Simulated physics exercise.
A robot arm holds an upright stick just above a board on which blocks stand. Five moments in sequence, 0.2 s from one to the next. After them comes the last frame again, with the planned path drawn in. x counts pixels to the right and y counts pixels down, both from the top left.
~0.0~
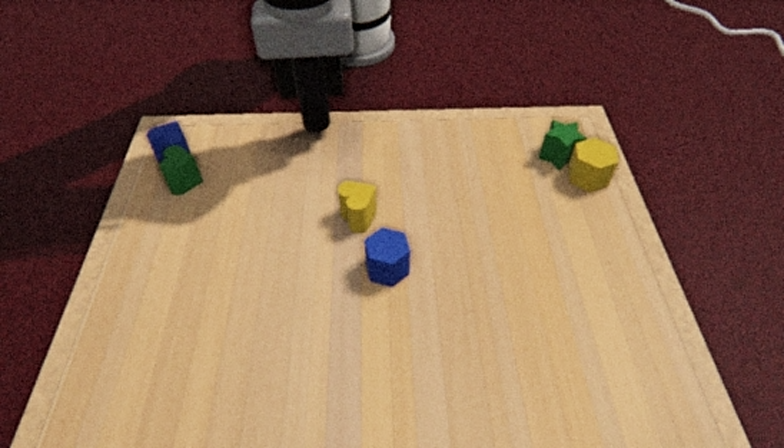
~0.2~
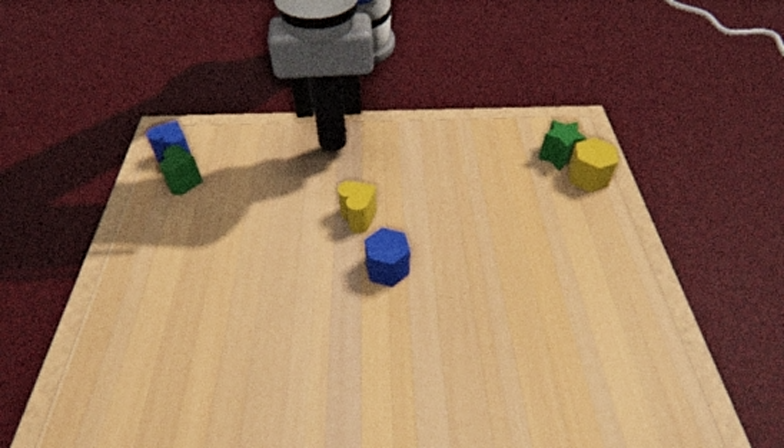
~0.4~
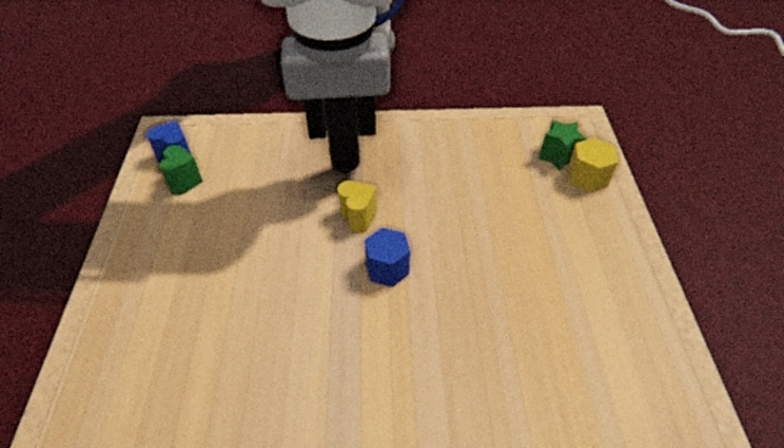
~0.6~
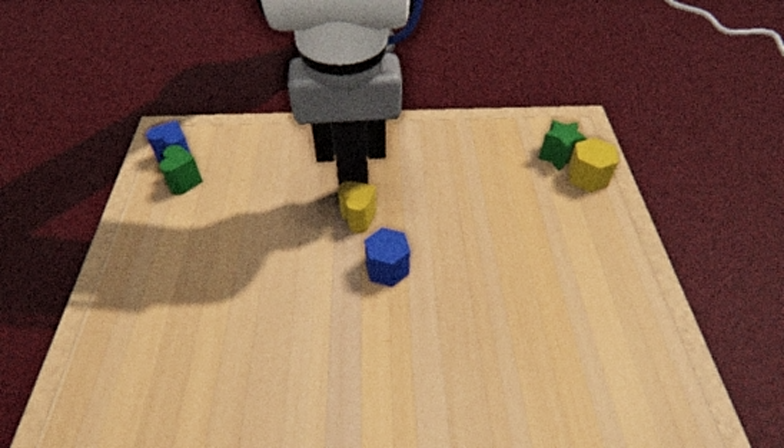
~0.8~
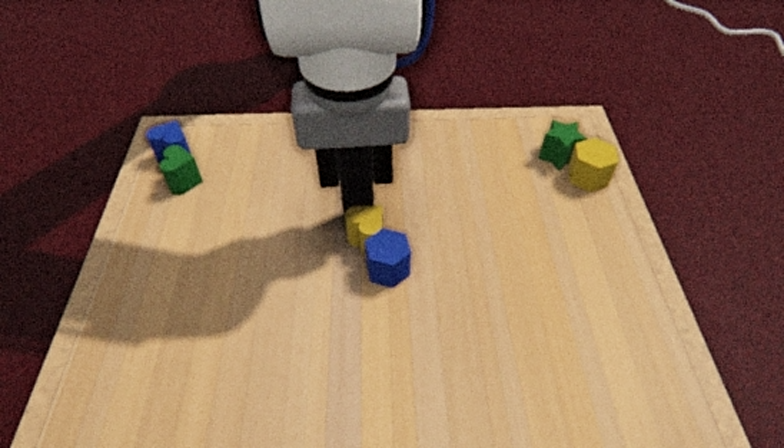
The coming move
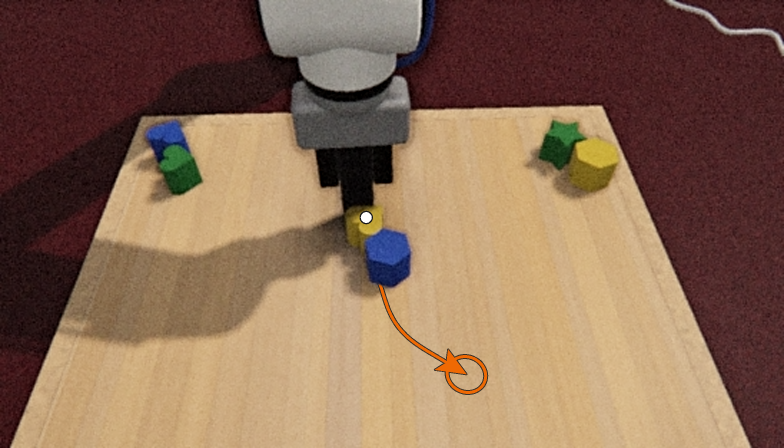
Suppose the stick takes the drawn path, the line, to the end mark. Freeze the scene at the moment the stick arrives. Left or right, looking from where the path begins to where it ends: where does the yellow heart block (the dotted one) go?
The yellow heart block is shifted sideways to the right, facing along the path from start to end.
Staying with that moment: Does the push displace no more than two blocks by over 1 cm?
Final answer: Yes.
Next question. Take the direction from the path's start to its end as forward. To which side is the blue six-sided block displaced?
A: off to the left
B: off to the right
My pick is A.
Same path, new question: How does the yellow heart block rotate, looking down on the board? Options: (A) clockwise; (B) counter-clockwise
Option A.
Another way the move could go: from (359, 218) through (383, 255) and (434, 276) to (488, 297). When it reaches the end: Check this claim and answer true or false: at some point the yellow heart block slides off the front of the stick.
The statement is correct.
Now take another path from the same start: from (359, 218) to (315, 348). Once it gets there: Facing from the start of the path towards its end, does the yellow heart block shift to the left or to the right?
Answer: Leftward.
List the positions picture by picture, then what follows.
Lower end of the stick at (317, 124), tops of blocks, yellow heart block at (357, 193), blue six-sided block at (387, 245), in the first picture.
Stick at (333, 143), blocks as before, in the second picture.
Stick at (346, 164), blocks as before, in the third picture.
Stick at (354, 186), blocks as before, in the fourth picture.
Stick at (359, 210), yellow heart block at (366, 218), blue six-sided block at (388, 246), in the fifth picture.
The drawn path runs from (359, 218) over (376, 271) and (401, 330) to (466, 374); the dot is on the yellow heart block.
The first path, step by step. One third of the way, stick at (376, 264); yellow heart block at (394, 271), turned 35° anticlockwise; blue six-sided block at (433, 294).
Two thirds of the way, stick at (401, 323); yellow heart block at (423, 336), turned 35° anticlockwise; blue six-sided block at (464, 320), turned 60° anticlockwise.
At the end, stick at (468, 367); yellow heart block at (465, 390), turned 25° clockwise; blue six-sided block at (502, 324), turned 120° anticlockwise.
